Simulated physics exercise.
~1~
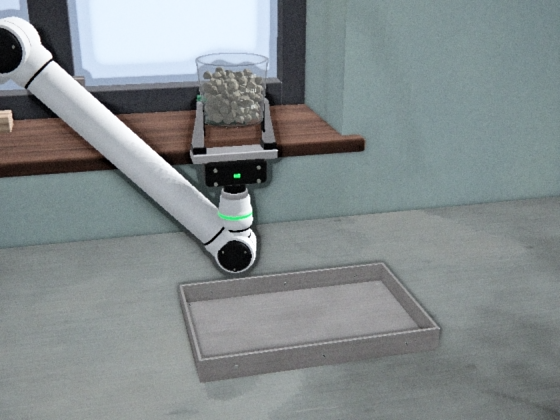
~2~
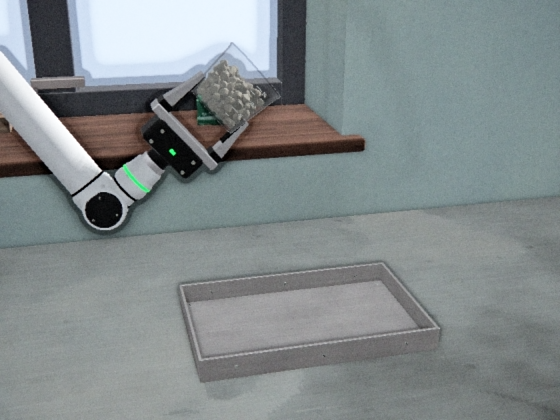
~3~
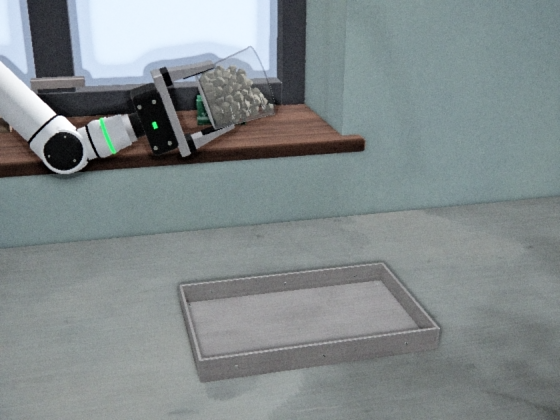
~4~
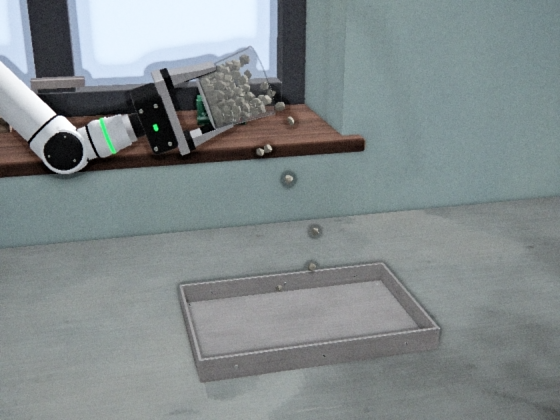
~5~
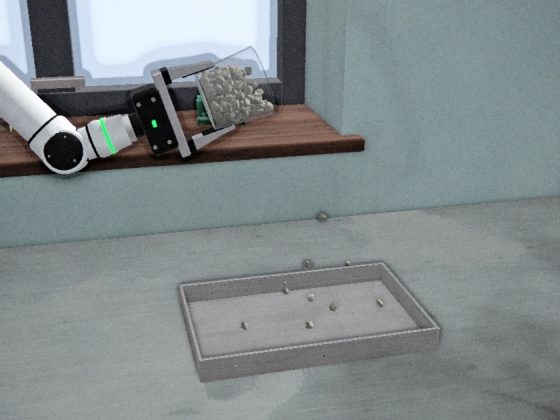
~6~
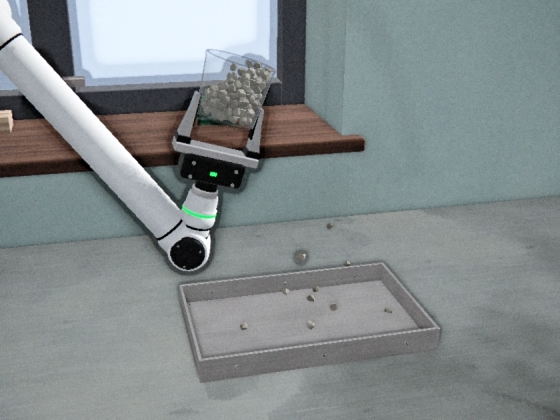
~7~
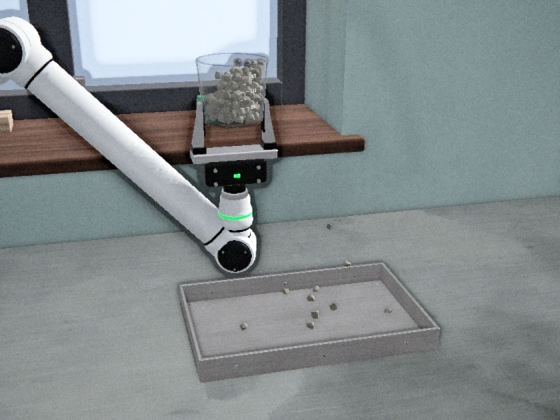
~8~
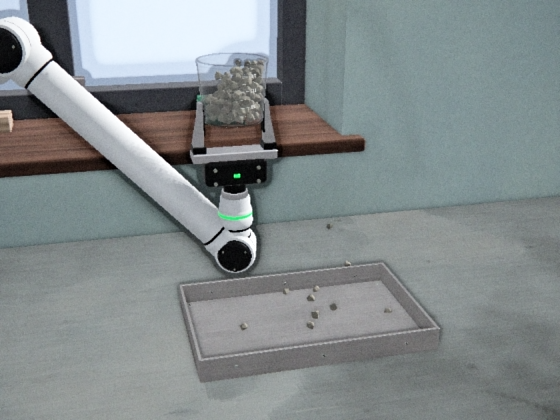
The footage shows a white robotic arm tipping a clear cup of small grey pebbles onto its side above a shallow rectangular tray, spilling a few pebbles. The arm then turns the cup upright, still mostly full, leaving a handful scattered in the tray and a couple outside it.
